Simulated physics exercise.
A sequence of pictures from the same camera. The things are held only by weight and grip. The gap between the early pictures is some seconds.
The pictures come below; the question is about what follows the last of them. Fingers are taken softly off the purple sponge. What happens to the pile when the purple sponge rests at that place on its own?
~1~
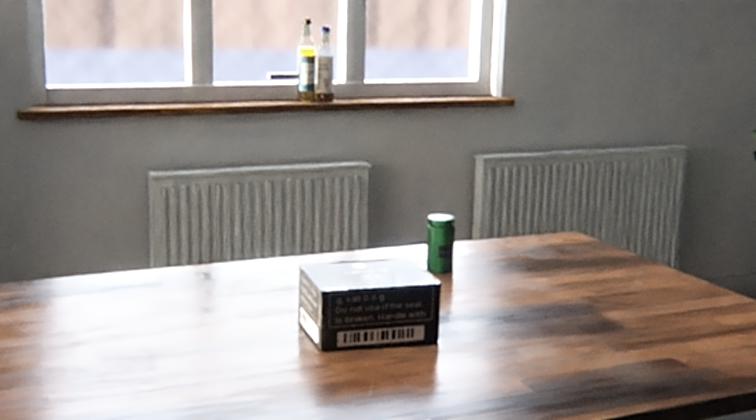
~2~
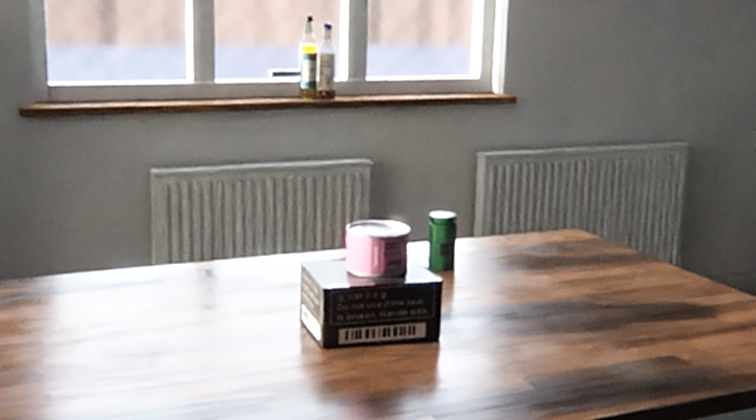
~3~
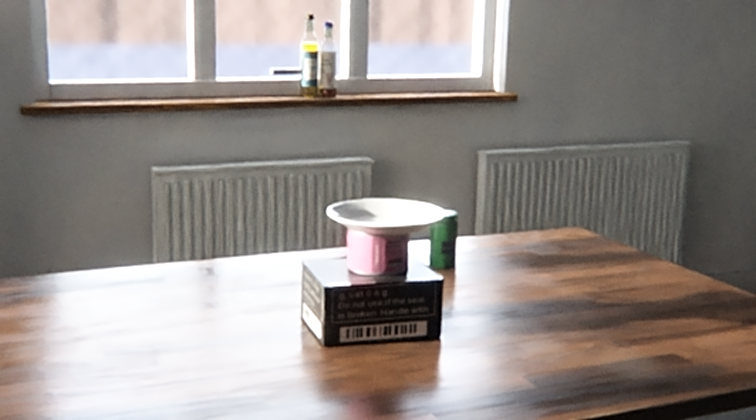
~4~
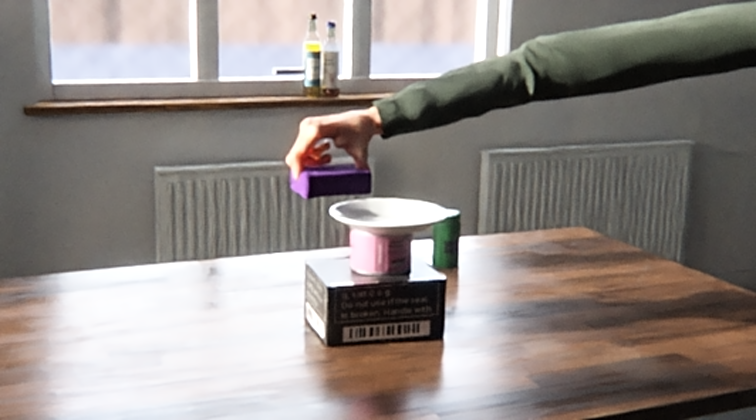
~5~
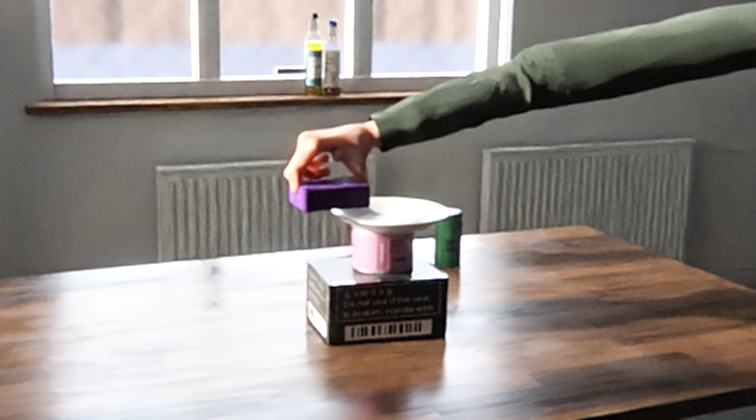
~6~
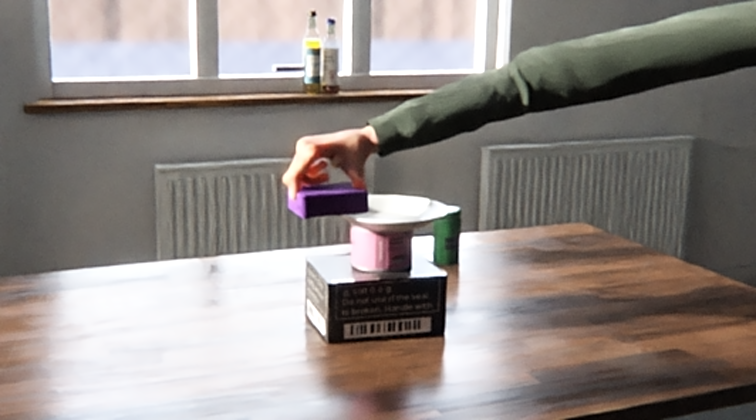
It doesn't stay put.
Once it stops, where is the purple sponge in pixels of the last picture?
Look near (243, 325) in the final picture.
Then, 0.30 s later than the last frame, purple sponge now fallen.
Then, 0.50 s later than the last frame, things are still on the move.
Then, 1.20 s later than the last frame, nothing new.
When it is over, fallen, purple sponge; the other 4 as before. End places, in pixels of the last picture, purple sponge near (243, 324). The pile comes apart.
